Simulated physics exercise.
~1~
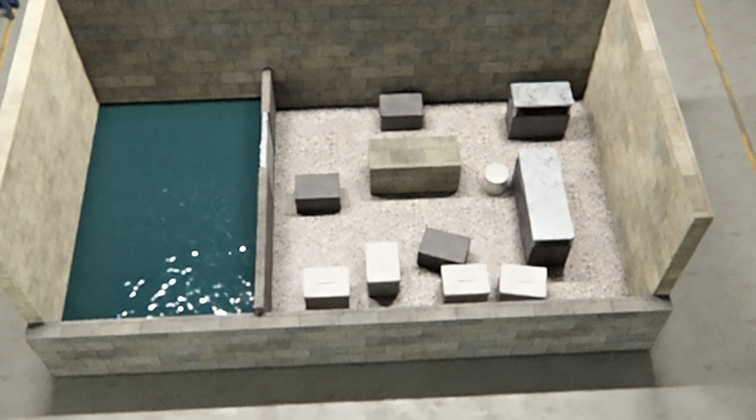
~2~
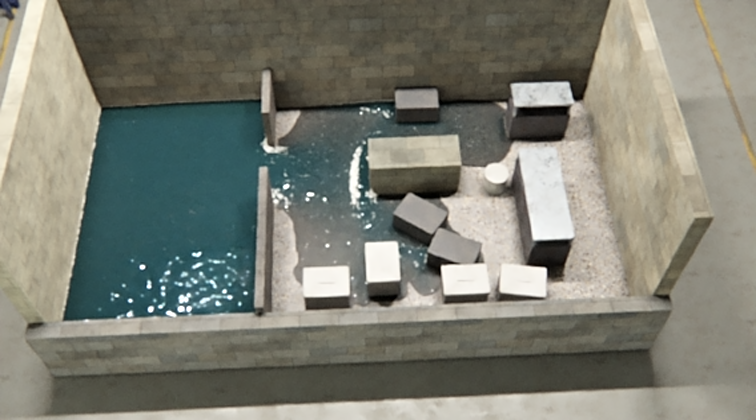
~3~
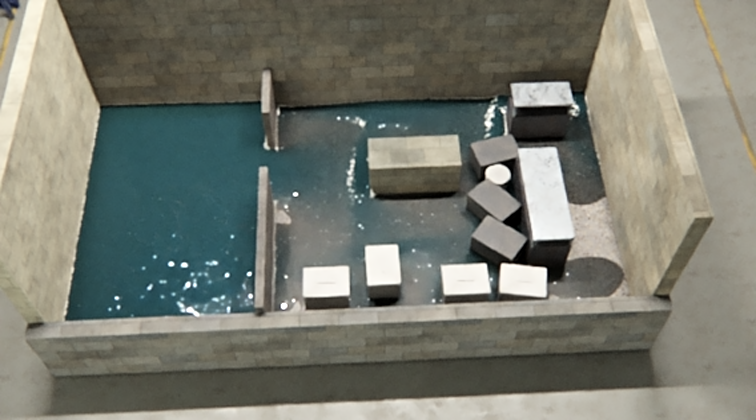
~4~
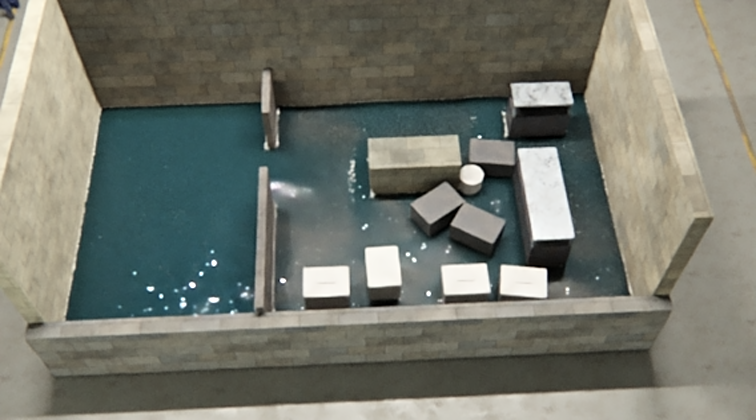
To begin with, teal water fills the left room of a stone-walled enclosure, while dark and white boxes and a small white drum sit on the pale, dry floor of the right room. A gap then opens in the partition, and water pours through, pushing the nearest dark box right against another. The flood spreads around the large blocks, carrying three dark boxes into a cluster beside the long grey block and the drum. Finally, water covers the right-hand floor, two dark boxes drift back left, and the drum shifts slightly left, while the white boxes remain along the front.
